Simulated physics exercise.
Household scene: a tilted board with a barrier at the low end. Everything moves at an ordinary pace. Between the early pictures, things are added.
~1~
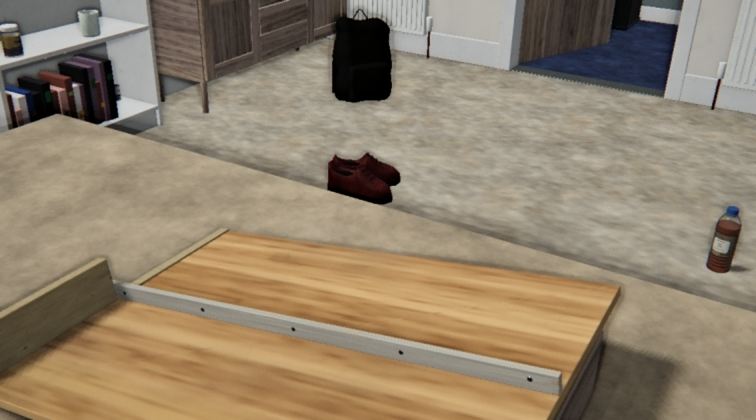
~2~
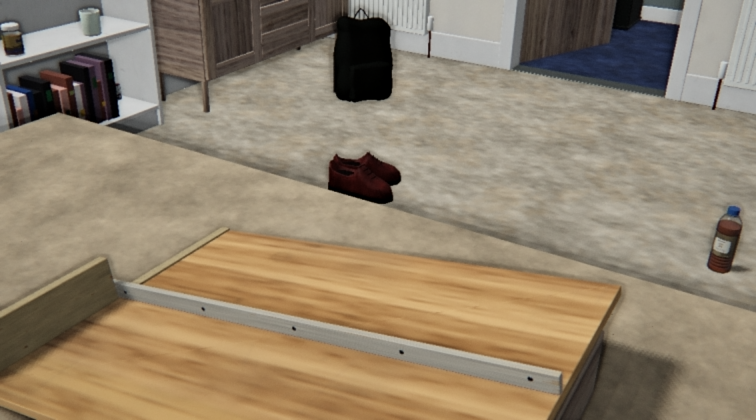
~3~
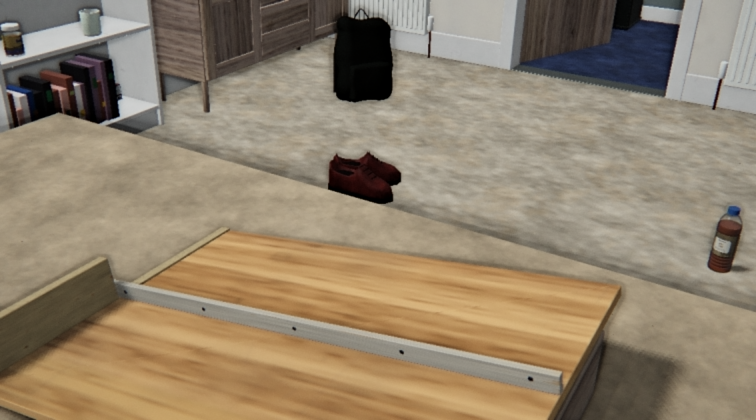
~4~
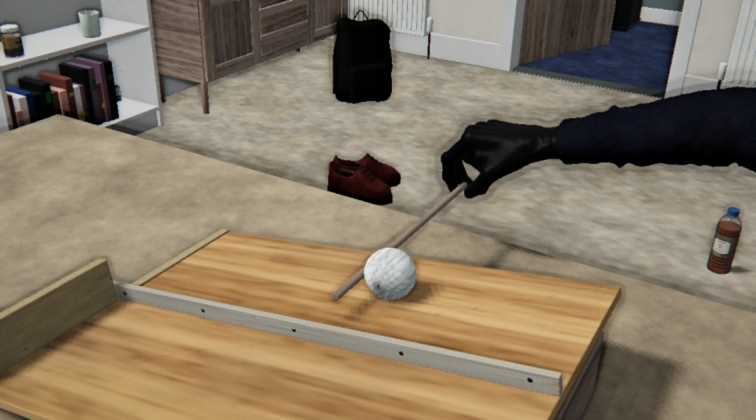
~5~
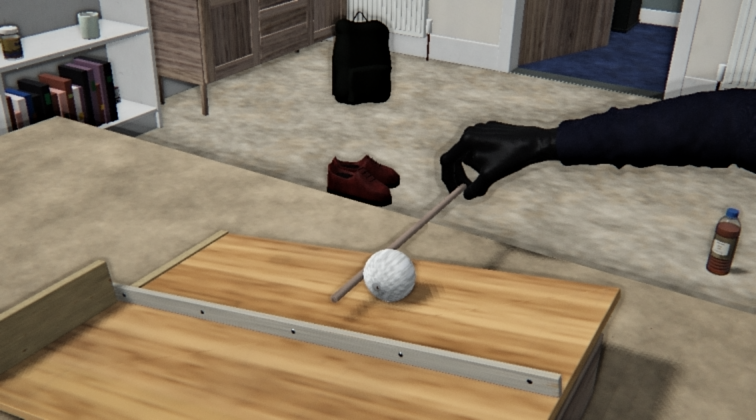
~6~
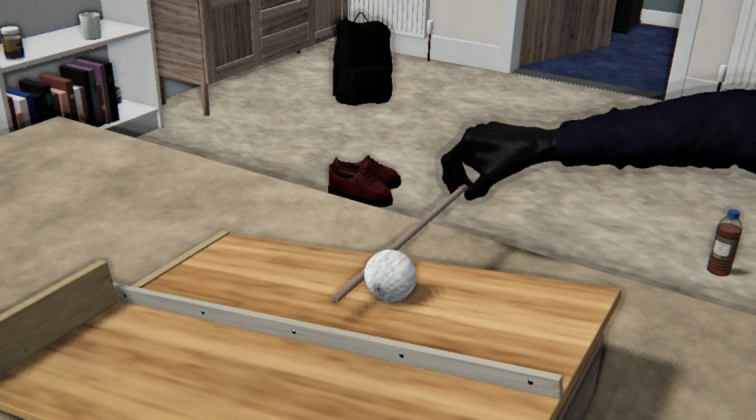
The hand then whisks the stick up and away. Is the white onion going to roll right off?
Once the stick is gone, the white onion ends up off.
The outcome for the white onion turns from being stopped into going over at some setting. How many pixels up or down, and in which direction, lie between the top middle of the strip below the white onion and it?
Up, by 8 pixels.
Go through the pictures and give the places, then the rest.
The first picture shows board (294, 317).
The second picture shows board (294, 317).
The third picture shows board (295, 317).
The fourth picture shows held back by the stick; white onion (390, 274); board (294, 318).
The fifth picture shows held back by the stick; white onion (389, 275); board (293, 320).
The sixth picture shows held back by the stick; white onion (390, 276); board (294, 320).
Then, 0.56 s past the last view, white onion rolling on the board near (279, 259).
Then, 1.00 s past the last view, white onion off the board near (98, 226).
Then, 1.36 s past the last view, white onion off the board.
Finally, the white onion runs past the strip.
